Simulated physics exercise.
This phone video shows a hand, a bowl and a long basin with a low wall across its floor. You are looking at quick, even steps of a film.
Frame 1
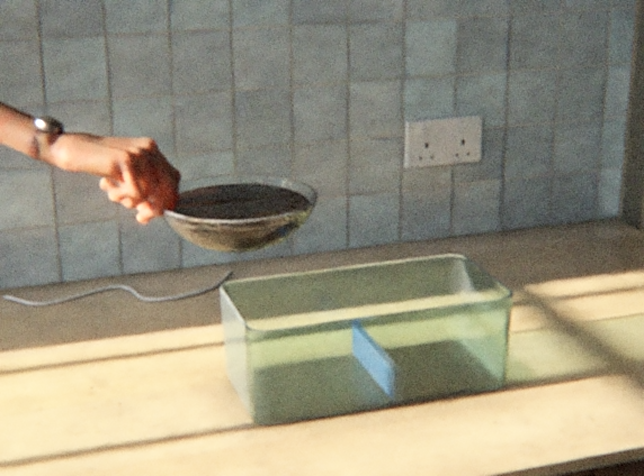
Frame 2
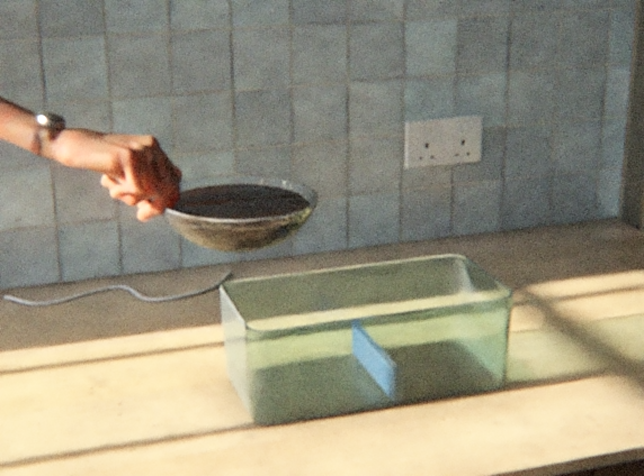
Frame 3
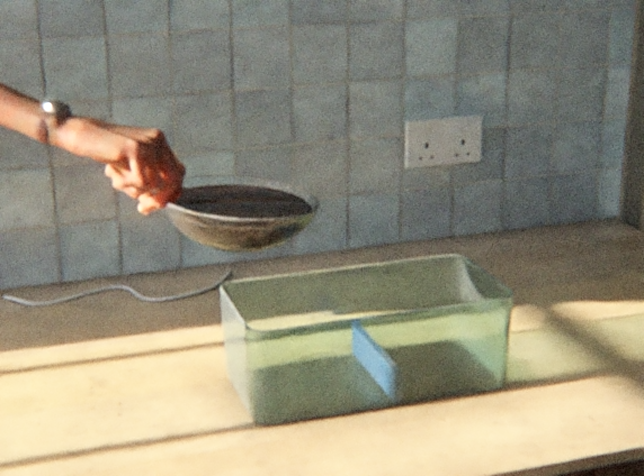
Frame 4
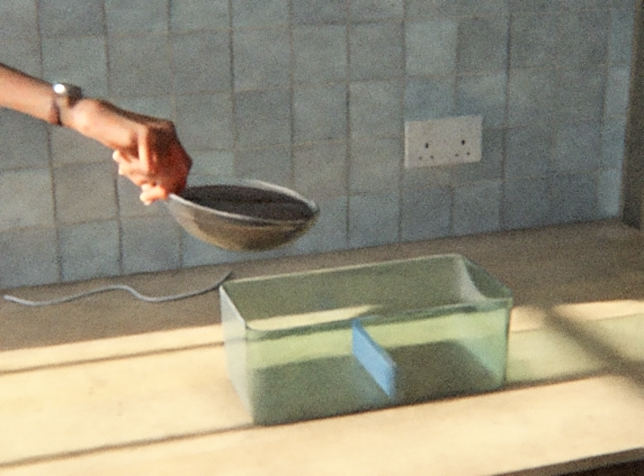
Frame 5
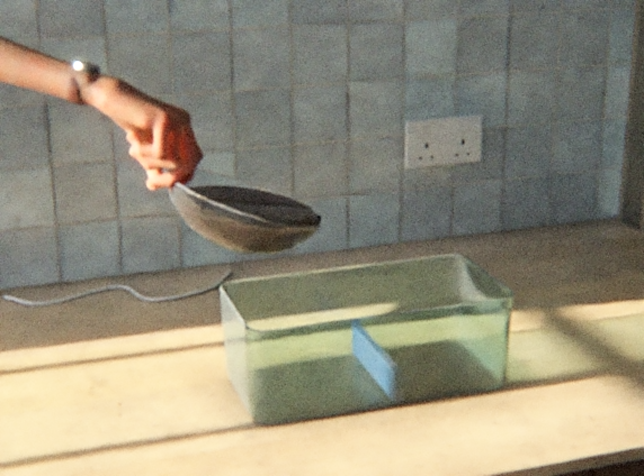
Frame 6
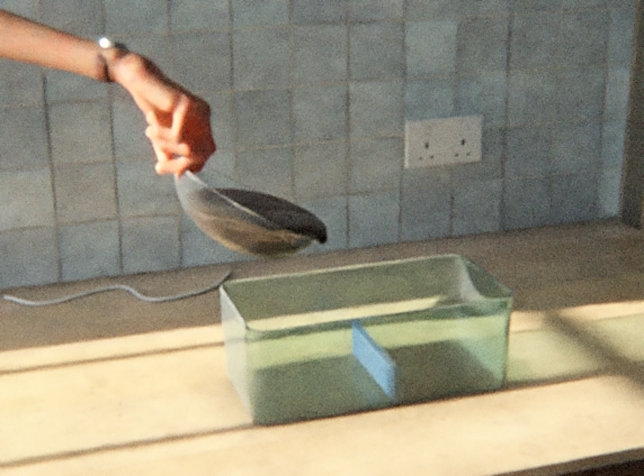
A hand held a glass bowl of something dark above a long, clear greenish basin with a low blue wall inside, then rose and shifted right, steadily tilting the bowl down to the right.
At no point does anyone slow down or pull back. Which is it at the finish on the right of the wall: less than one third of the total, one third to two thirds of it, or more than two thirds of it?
At the finish the right of the wall has less than one third of the total.
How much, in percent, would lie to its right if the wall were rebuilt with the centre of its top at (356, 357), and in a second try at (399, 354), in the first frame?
It would come to roughly 45 per cent the first time and roughly 30 per cent the second.
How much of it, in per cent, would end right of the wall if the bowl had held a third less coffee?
That works out to some 10 %.
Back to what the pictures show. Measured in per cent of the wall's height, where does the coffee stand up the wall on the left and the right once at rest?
Left part: 50 per cent; right part: 10.
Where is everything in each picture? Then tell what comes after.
It leans 0°; its right rim is at (313, 190); the coffee meets the walls at (161, 210) and (307, 196); the long basin's rim runs from (234, 308) to (488, 275); the wall's top is at (376, 348), in the first picture.
It leans 1°; its right rim is at (313, 192); the coffee meets the walls at (162, 209) and (307, 197), in the second picture.
It leans 6°; its right rim is at (314, 198); the coffee meets the walls at (164, 205) and (308, 200), in the third picture.
It leans 12°; its right rim is at (315, 206); the coffee meets the walls at (168, 200) and (311, 204), in the fourth picture.
It leans 21°; its right rim is at (315, 218); the coffee meets the walls at (175, 199) and (303, 209); 3 per cent is over the edge, in the fifth picture.
It leans 32°; its right rim is at (312, 232); the coffee meets the walls at (183, 201) and (292, 214); 12 per cent is over the edge, in the sixth picture.
A moment on, the bowl is tipped on its side and 1 per cent is still to pour, 89 is left of the wall and 3 right of it.
Next, the bowl is tipped right over and 0 per cent is still to pour, 74 is left of the wall and 12 right of it.
Then the bowl is tipped right over and 0 per cent is still to pour, 73 is left of the wall and 18 right of it.
Later the bowl is tipped right over and 0 per cent is still to pour, 73 is left of the wall and 18 right of it.
Finally, 73 per cent lies left of the wall, 18 right of it and 9 outside.
